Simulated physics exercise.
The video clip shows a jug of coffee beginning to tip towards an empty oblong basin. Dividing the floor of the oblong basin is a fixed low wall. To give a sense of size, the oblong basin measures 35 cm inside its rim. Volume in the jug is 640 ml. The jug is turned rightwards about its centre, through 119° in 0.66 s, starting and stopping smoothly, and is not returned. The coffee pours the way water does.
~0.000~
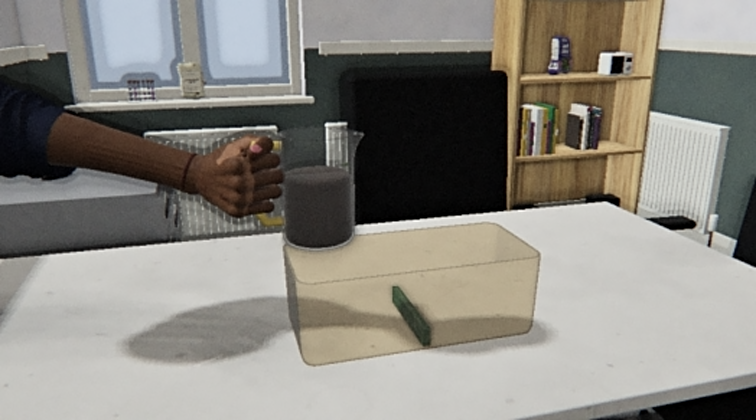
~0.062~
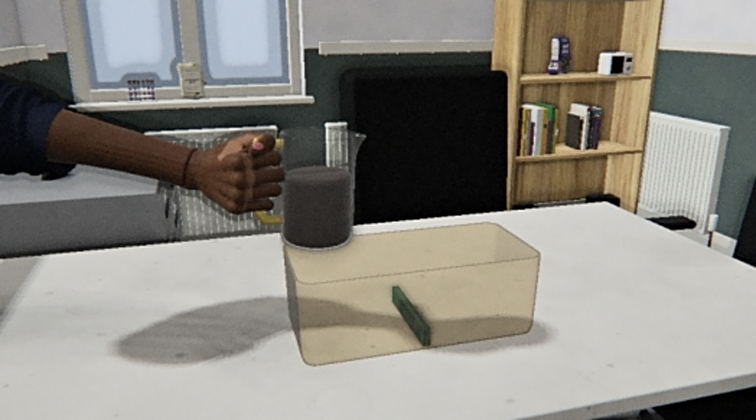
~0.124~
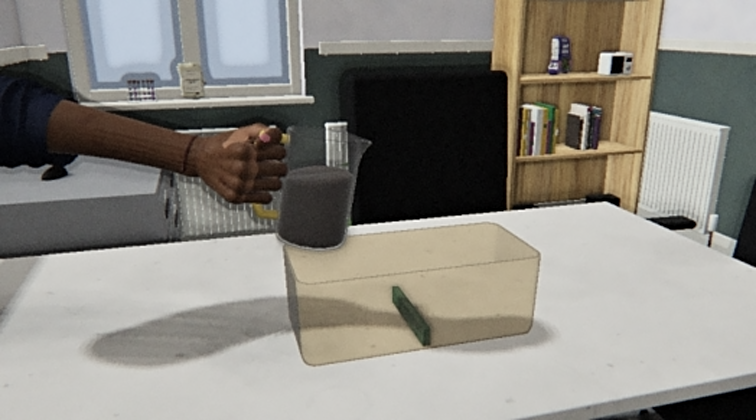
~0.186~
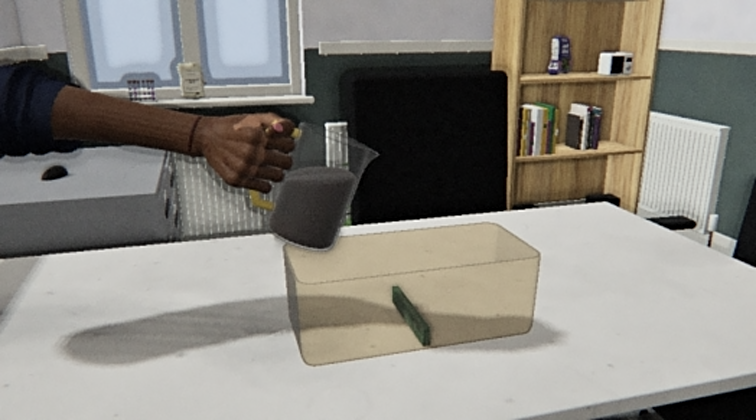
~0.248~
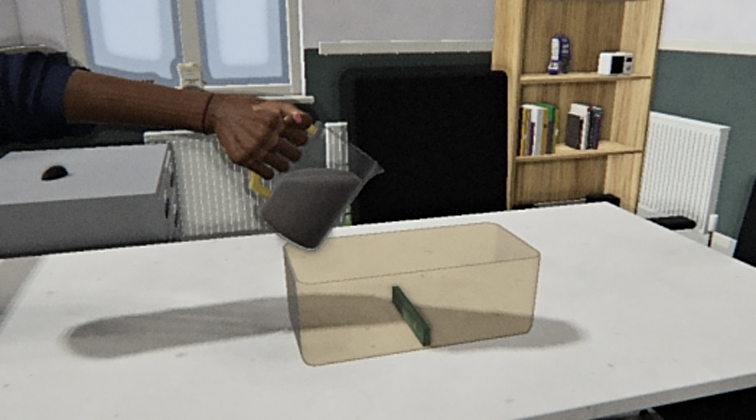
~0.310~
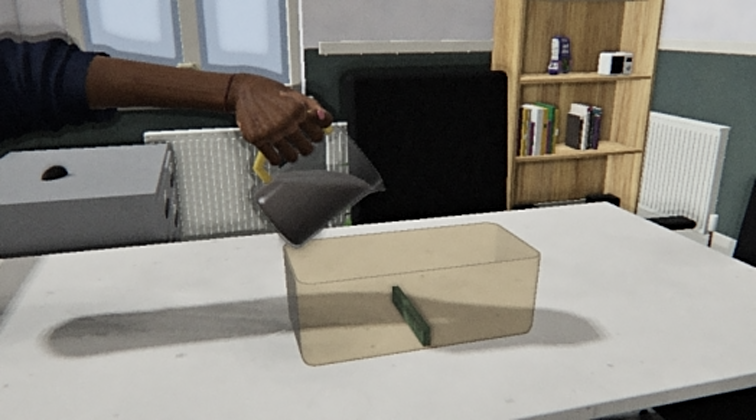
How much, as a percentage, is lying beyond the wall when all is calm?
Around 26 per cent lies beyond the wall.
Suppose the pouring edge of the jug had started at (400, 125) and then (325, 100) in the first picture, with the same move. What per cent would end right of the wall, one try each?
Respectively about 90 and 15 percent.
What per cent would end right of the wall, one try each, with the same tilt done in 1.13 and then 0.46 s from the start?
Result: 45 per cent, then 25 per cent.
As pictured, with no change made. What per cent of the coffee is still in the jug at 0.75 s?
I'd say some 10 per cent remains.
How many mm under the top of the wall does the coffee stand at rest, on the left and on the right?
Left: Roughly 10 mm; right: Roughly 22 mm.
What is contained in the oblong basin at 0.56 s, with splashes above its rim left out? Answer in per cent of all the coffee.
The basin holds roughly 24 in a hundred parts at that moment.
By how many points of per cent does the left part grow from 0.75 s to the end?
It comes to about 6 per cent.
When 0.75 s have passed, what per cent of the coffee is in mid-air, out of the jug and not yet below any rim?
Close to 6 in every hundred parts.
Then, 0.56 s in, the tilt is 113° and 60 per cent is still to pour, 19 is left of the wall and 4 right of it.
Then, 0.75 s in, the tilt is 119° and 10 per cent is still to pour, 65 is left of the wall and 19 right of it.
Then, 0.95 s in, the tilt is 119° and 0 per cent is still to pour, 73 is left of the wall and 23 right of it.
Then, 1.16 s in, the tilt is 119° and 0 per cent is still to pour, 74 is left of the wall and 24 right of it.
Finally, 71 per cent lies left of the wall, 26 right of it and 3 outside.
